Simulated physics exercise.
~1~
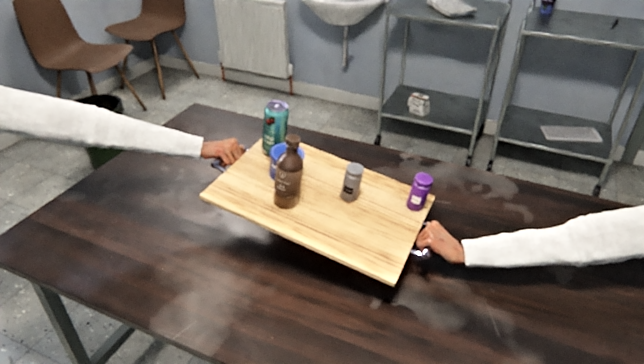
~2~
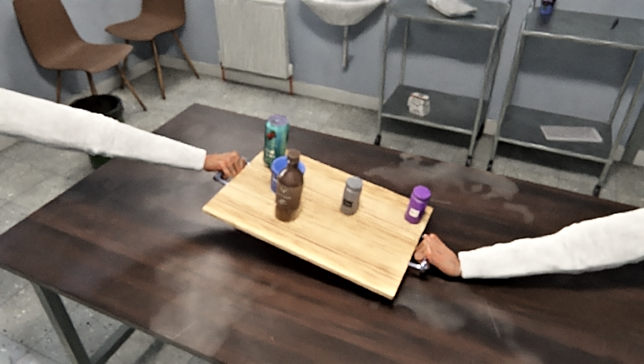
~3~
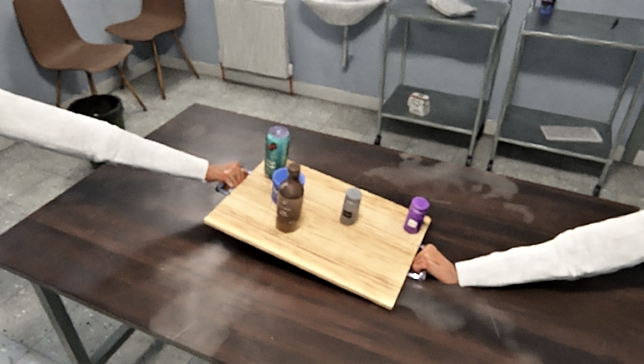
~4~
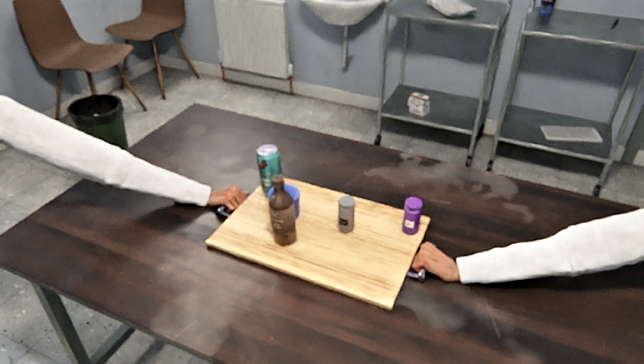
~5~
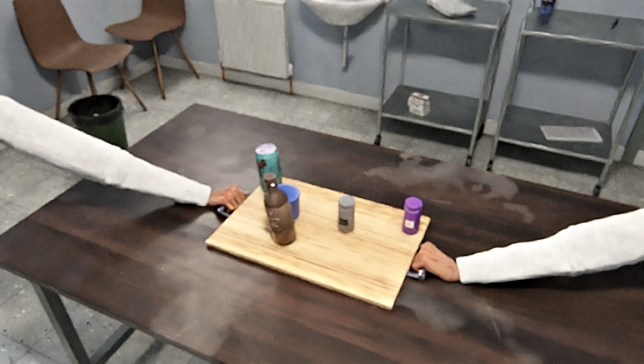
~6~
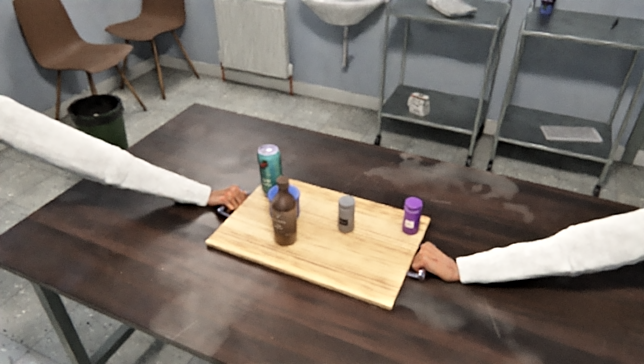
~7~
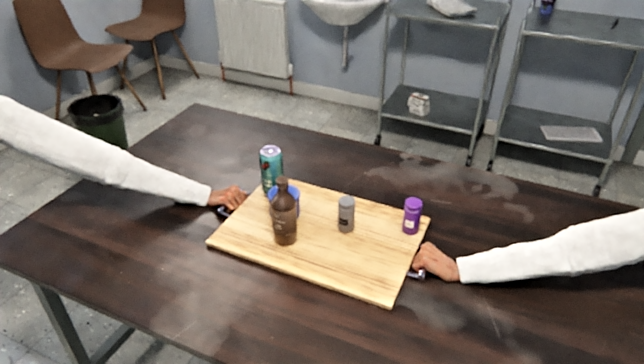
In a plain room with brown chairs, a radiator and metal shelving along the wall, we look down from a fixed spot at a dark wooden table. Two white-sleeved arms reach in from left and right, holding a tilted, pale wooden board above it, its right side lower. On it stand a turquoise can, a blue tub and a brown bottle at the left, a grey shaker near the middle and a purple shaker at the right. The hands lower the board until it settles flat on the table. The can and bottle rock briefly, then steady, and all five items finish upright.
